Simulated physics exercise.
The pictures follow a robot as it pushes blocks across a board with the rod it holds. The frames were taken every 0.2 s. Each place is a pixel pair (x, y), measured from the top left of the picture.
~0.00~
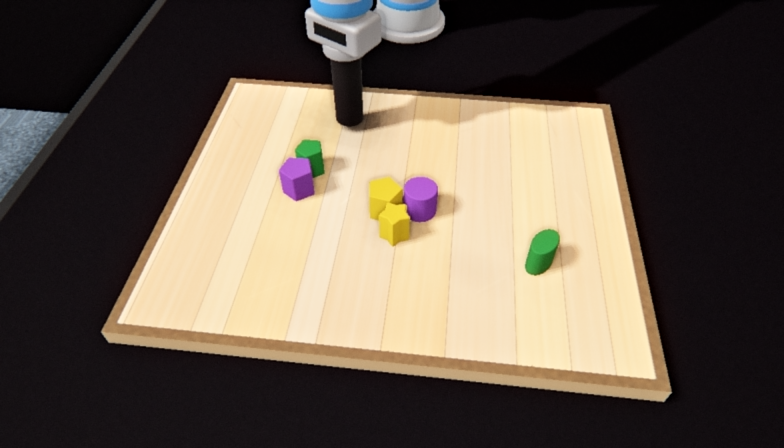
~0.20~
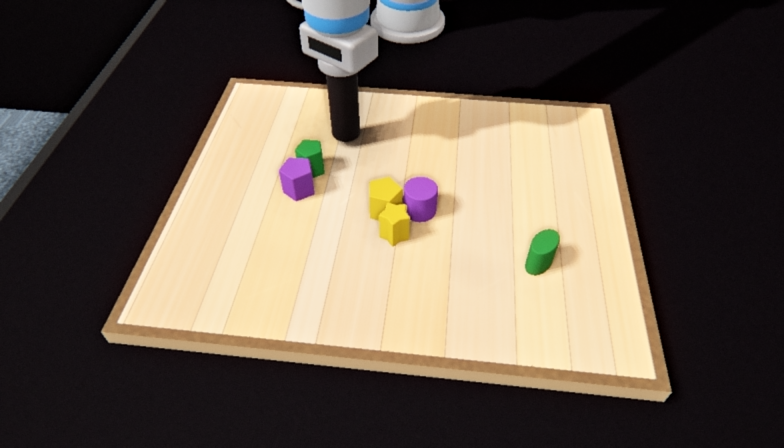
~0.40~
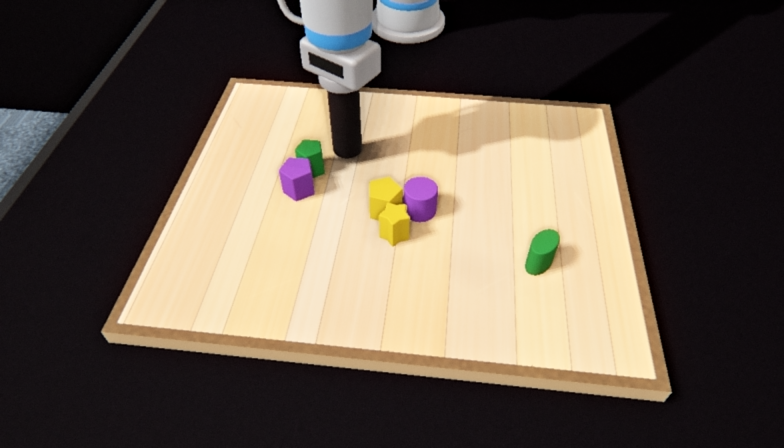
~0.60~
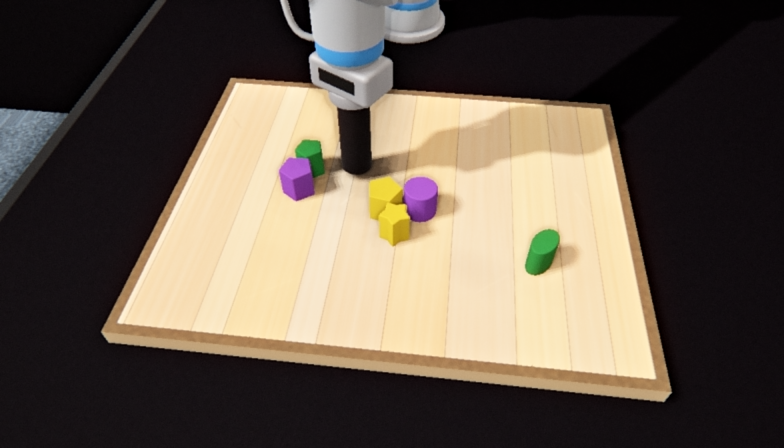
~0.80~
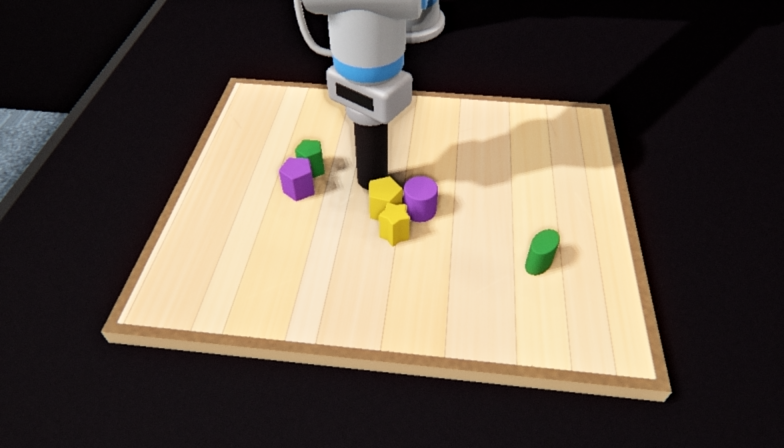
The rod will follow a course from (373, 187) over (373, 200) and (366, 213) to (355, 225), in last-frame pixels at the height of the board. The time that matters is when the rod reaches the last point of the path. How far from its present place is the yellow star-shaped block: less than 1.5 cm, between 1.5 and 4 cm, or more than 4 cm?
Travels 1.5 to 4 cm.
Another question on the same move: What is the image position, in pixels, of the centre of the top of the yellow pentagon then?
My best guess is (389, 206).
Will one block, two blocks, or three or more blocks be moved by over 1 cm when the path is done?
Two blocks.
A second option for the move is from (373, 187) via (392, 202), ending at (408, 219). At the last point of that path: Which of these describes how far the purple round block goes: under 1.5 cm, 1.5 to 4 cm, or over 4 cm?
It moves between 1.5 and 4 cm.
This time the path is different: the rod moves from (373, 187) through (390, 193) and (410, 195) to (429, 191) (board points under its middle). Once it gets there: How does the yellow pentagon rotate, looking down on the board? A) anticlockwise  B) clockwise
(B)
On the path given first. Halfway along, rod at (370, 201); yellow pentagon at (389, 203), turned 30° anticlockwise; yellow star-shaped block at (399, 224), turned 20° anticlockwise.
At the end, rod at (355, 218); yellow pentagon at (389, 206), turned 40° anticlockwise; yellow star-shaped block at (400, 227), turned 25° anticlockwise; purple round block still.
